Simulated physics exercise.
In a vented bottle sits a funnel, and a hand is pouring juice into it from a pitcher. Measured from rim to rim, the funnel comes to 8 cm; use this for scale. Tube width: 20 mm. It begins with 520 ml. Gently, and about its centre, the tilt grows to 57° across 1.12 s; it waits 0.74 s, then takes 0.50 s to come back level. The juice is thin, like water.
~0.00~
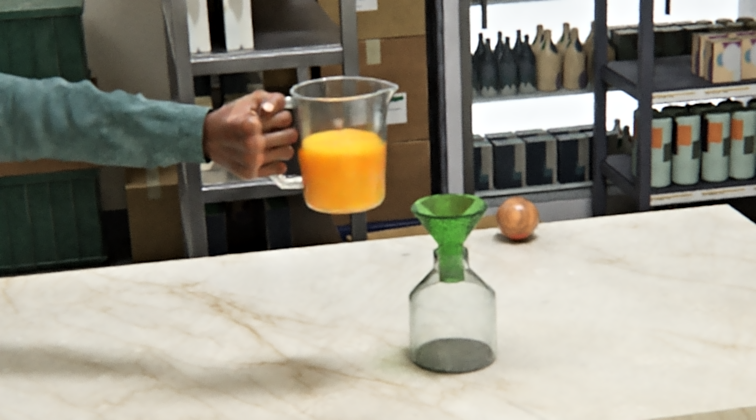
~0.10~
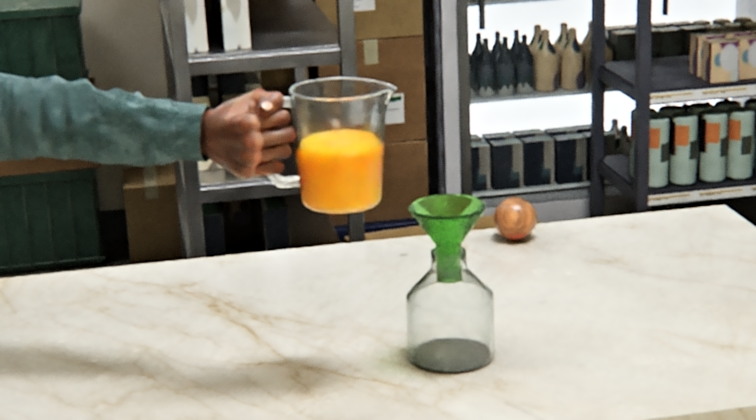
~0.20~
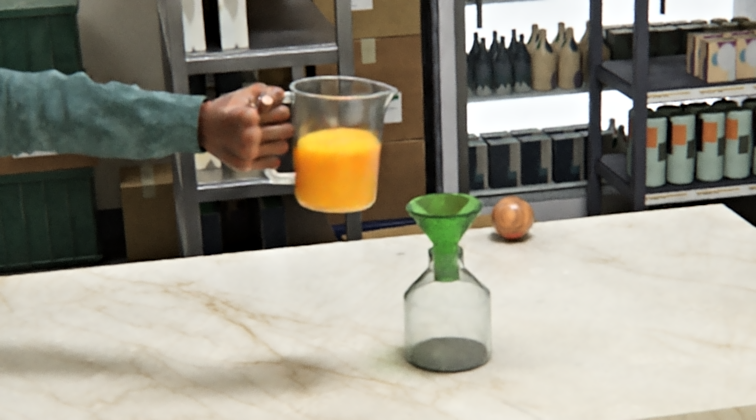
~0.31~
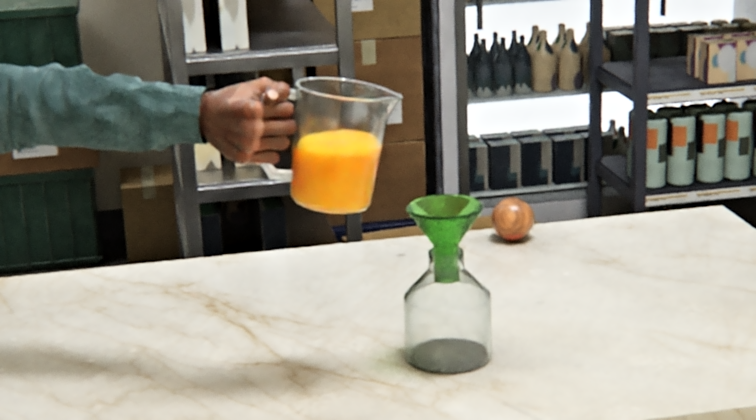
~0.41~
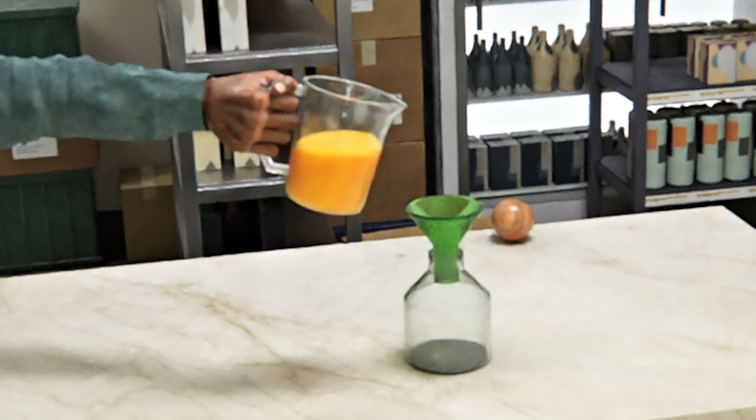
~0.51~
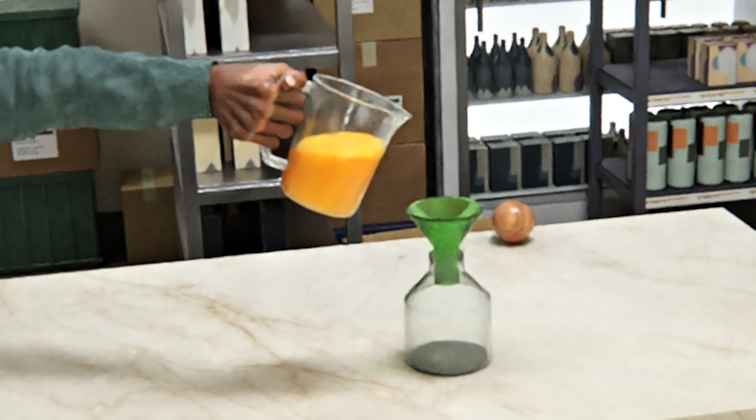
A hand holds a pitcher of orange juice and gradually tilts it to the right.
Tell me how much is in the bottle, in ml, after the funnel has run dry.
Close to 110 millilitres.
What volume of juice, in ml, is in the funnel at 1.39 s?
I'd estimate some 20 ml is held in the funnel then.
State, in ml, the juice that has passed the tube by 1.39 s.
Roughly 30 ml.
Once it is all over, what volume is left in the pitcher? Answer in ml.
410 ml.
After 1.02 s the tilt is 56° and 0 ml has passed the tube, 0 ml is in the funnel, 510 ml in the pitcher and 0 ml has missed.
After 1.39 s the tilt is 57° and 30 ml has passed the tube, 20 ml is in the funnel, 455 ml in the pitcher and 0 ml has missed.
After 1.78 s the tilt is 57° and 80 ml has passed the tube, 10 ml is in the funnel, 420 ml in the pitcher and 0 ml has missed.
After 2.21 s the tilt is 12° and 110 ml has passed the tube, 0 ml is in the funnel, 410 ml in the pitcher and 0 ml has missed.
In the end 110 ml has passed the tube, 0 ml is in the funnel, 410 ml in the pitcher and 0 ml has missed.
